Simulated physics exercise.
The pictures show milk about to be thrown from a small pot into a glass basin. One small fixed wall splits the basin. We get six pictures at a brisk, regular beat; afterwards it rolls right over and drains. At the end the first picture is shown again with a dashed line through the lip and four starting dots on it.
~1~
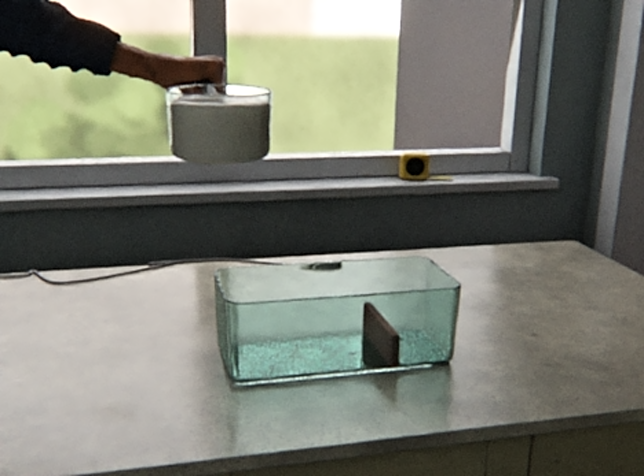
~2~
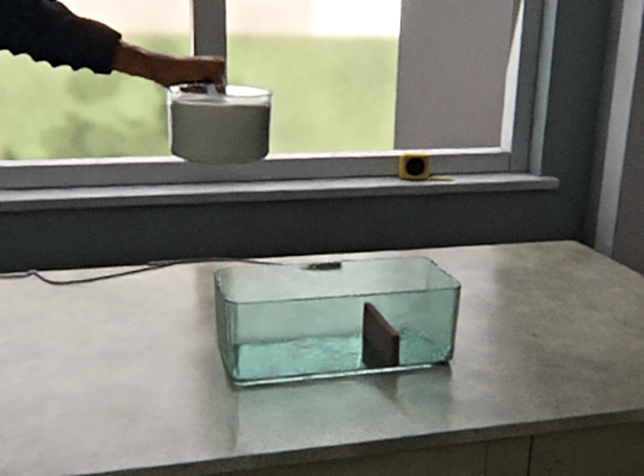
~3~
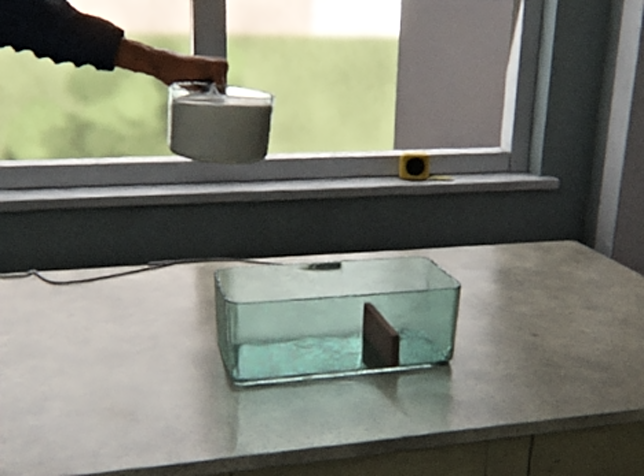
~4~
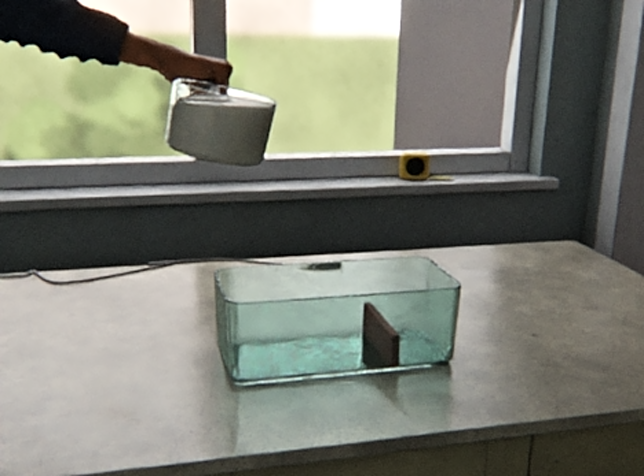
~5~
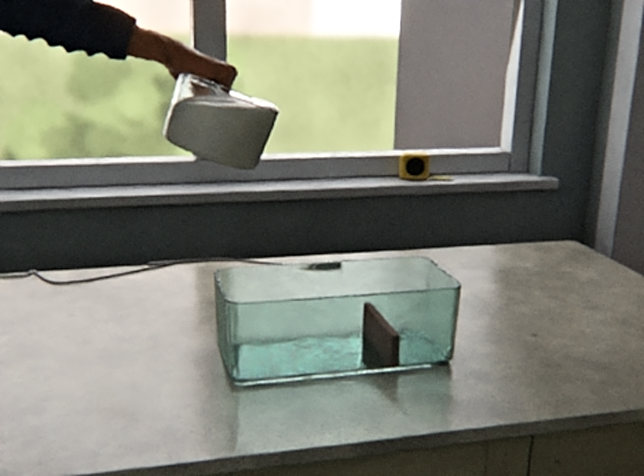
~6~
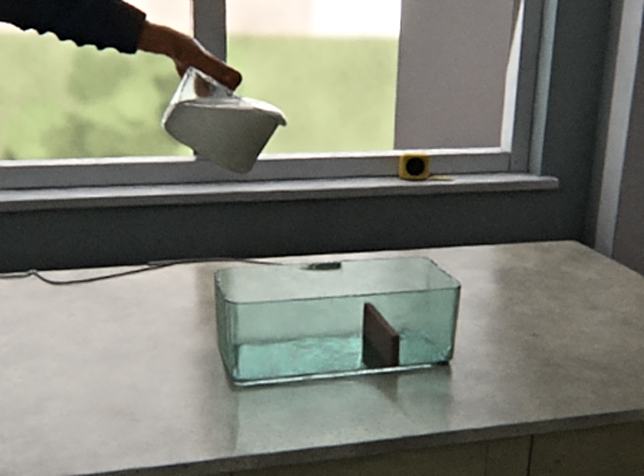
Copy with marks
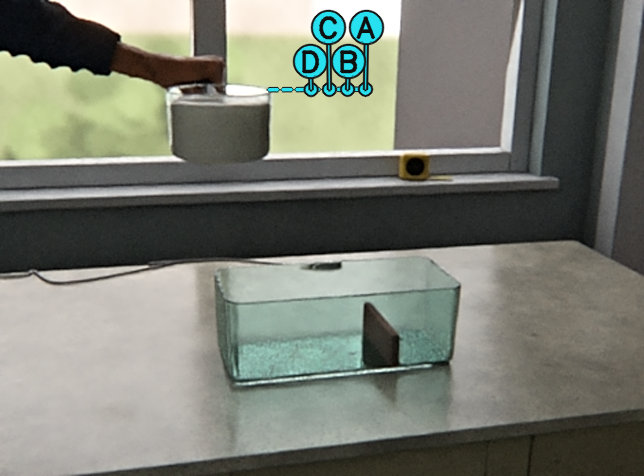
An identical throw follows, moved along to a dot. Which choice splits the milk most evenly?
It is C.
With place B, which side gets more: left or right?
The right side.
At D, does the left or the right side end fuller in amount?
More ends on the left.
On the marked copy, A at (365, 89); B at (347, 89); C at (329, 89); D at (311, 89).
Choosing A, about 30 % ends left of the wall and 66 % right of it; 4 % is lost outside.
Choosing B, about 30 % ends left of the wall and 66 % right of it; 3 % is lost outside.
Choosing C, about 49 % ends left of the wall and 48 % right of it; 3 % is lost outside.
Choosing D, about 72 % ends left of the wall and 24 % right of it; 4 % is lost outside.
